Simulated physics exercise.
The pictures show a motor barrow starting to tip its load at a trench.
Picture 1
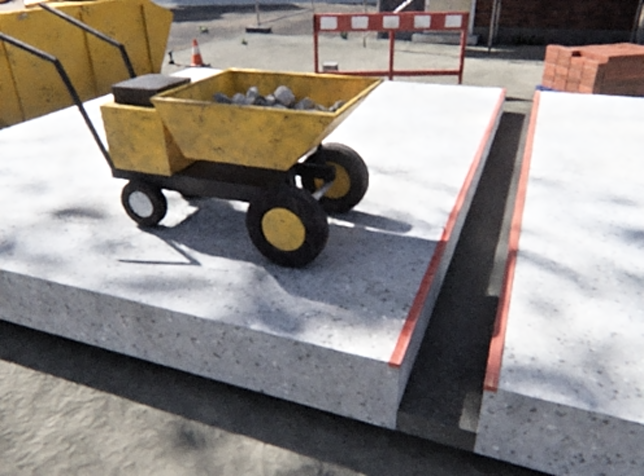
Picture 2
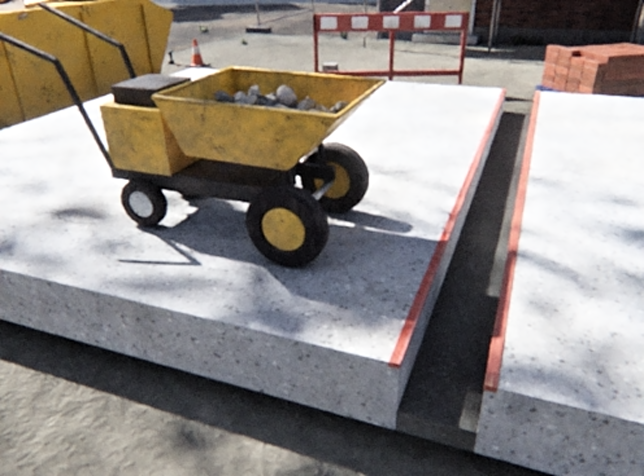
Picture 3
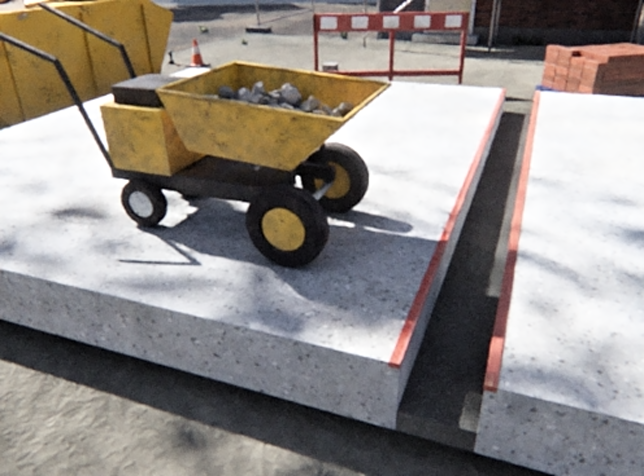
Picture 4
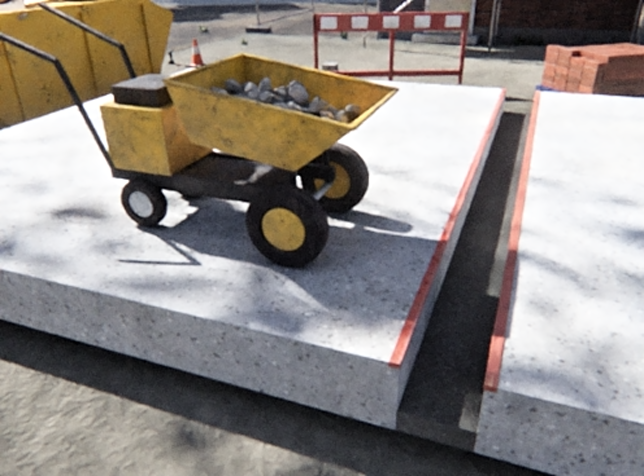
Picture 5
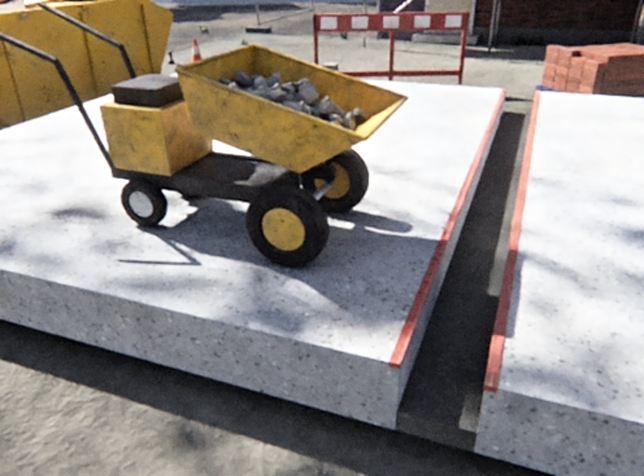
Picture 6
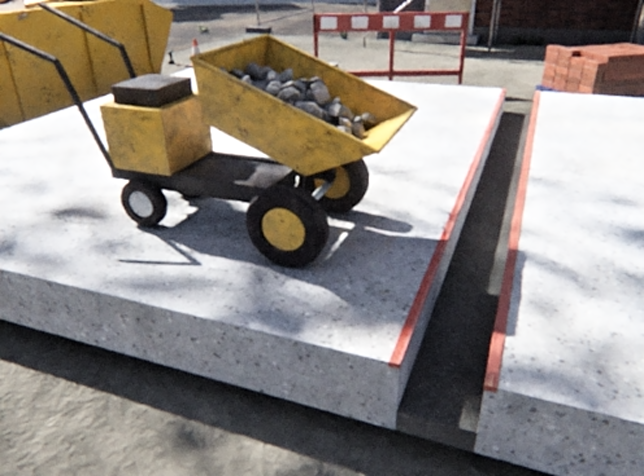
A yellow barrow loaded with grey stones stood on a pale speckled slab beside a narrow gap, and its skip slowly tilted forward to the right, the back end rising while the wheels stayed put.
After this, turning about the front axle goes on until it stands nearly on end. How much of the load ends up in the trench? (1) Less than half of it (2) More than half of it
Answer: 2.
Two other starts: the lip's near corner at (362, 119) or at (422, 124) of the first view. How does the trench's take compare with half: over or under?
Try one: The greater share. Try two: The lesser share.
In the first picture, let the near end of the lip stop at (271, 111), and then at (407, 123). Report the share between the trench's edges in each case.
Result: Try 1 = 20 %, try 2 = 20 %.
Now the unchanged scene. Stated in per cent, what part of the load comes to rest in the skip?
I'd say around 20 per cent.
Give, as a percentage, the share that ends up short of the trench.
About 0 %.
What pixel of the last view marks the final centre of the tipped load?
Once it all stops, the middle lies near (465, 291).
Soon, skip tipped steeply; all in the skip.
A while on, skip tipped right over; about half in the skip; a stray few short of the trench; about half in or heaped over the trench.
Towards the end, skip tipped right over; about a quarter in the skip; a stray few short of the trench; most in or heaped over the trench.
Finally, skip tipped right over; about a quarter in the skip; a stray few short of the trench; most in or heaped over the trench; none beyond it.
